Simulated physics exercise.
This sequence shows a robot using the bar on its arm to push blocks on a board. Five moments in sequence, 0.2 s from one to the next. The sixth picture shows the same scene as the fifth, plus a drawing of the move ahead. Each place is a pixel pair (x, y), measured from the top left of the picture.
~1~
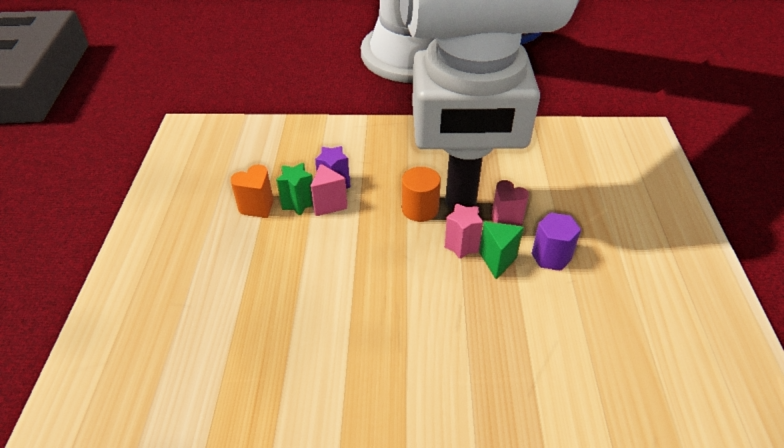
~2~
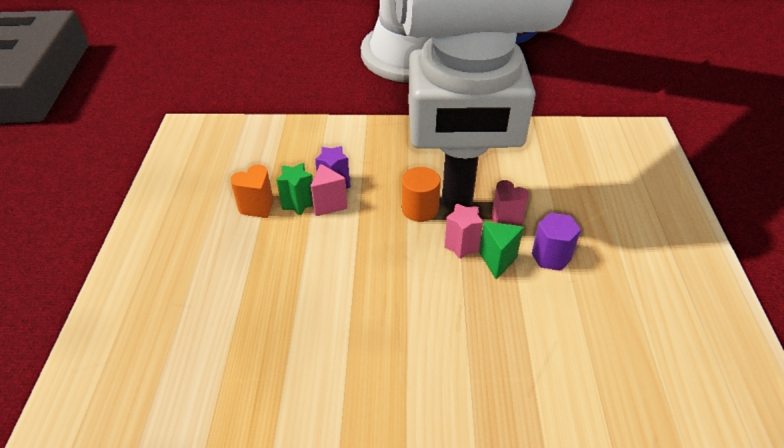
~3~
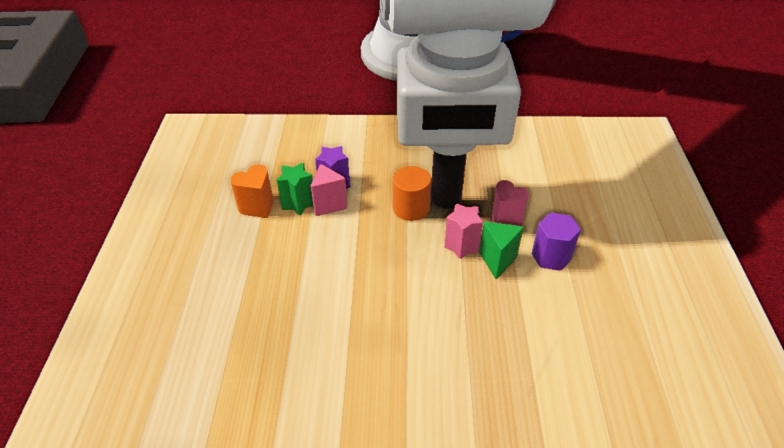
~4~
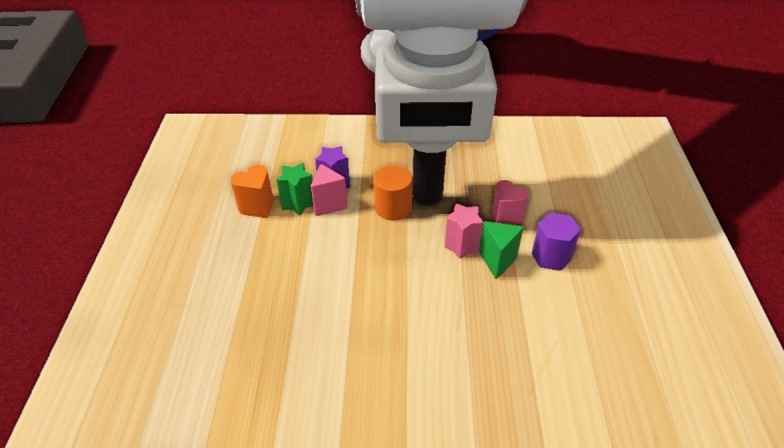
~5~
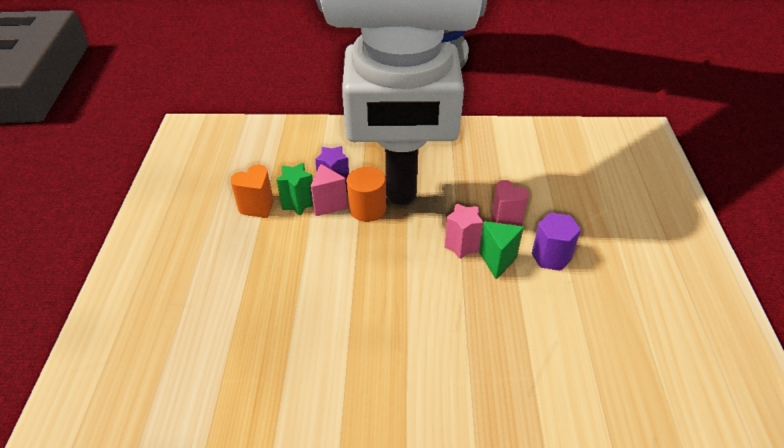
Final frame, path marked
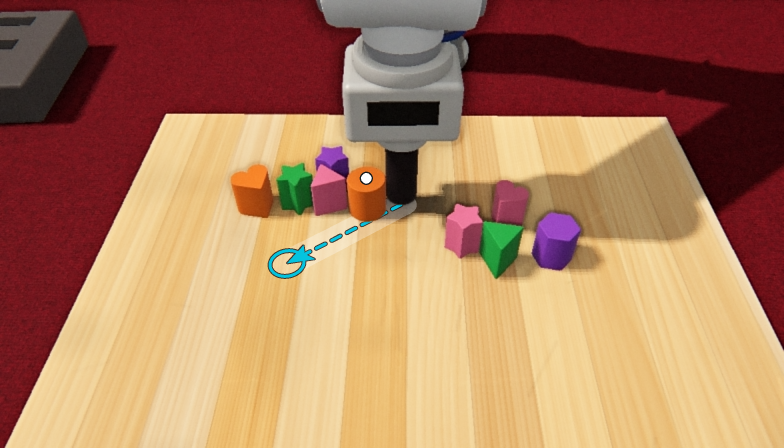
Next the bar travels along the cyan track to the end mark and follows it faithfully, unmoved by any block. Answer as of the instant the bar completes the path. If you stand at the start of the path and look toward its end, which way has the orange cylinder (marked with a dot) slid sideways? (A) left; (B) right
The correct letter is B.
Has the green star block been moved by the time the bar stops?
Final answer: Yes.
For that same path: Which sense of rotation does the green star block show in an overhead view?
Counterclockwise rotation.
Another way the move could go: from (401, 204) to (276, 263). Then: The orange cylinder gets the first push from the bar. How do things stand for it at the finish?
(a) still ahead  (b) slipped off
Correct choice: B.
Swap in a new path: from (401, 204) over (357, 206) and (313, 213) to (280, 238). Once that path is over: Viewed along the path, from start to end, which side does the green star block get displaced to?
The right.
The line goes from (401, 204) directly to (287, 263); the dot is on the orange cylinder.
What follows on the original path. One third of the way, bar (365, 214); orange heart (243, 176); green star block (273, 167), turned 15° anticlockwise; pink triangular piece (301, 172), turned 35° clockwise; orange cylinder (328, 189).
Two thirds of the way, bar (326, 234); orange heart (240, 175), turned 15° anticlockwise; green star block (268, 164), turned 30° anticlockwise; pink triangular piece (298, 168), turned 45° clockwise; orange cylinder (303, 192).
At the end, bar (285, 255); orange heart (240, 175), turned 15° anticlockwise; green star block (268, 164), turned 30° anticlockwise; pink triangular piece (298, 168), turned 45° clockwise; orange cylinder (303, 192).
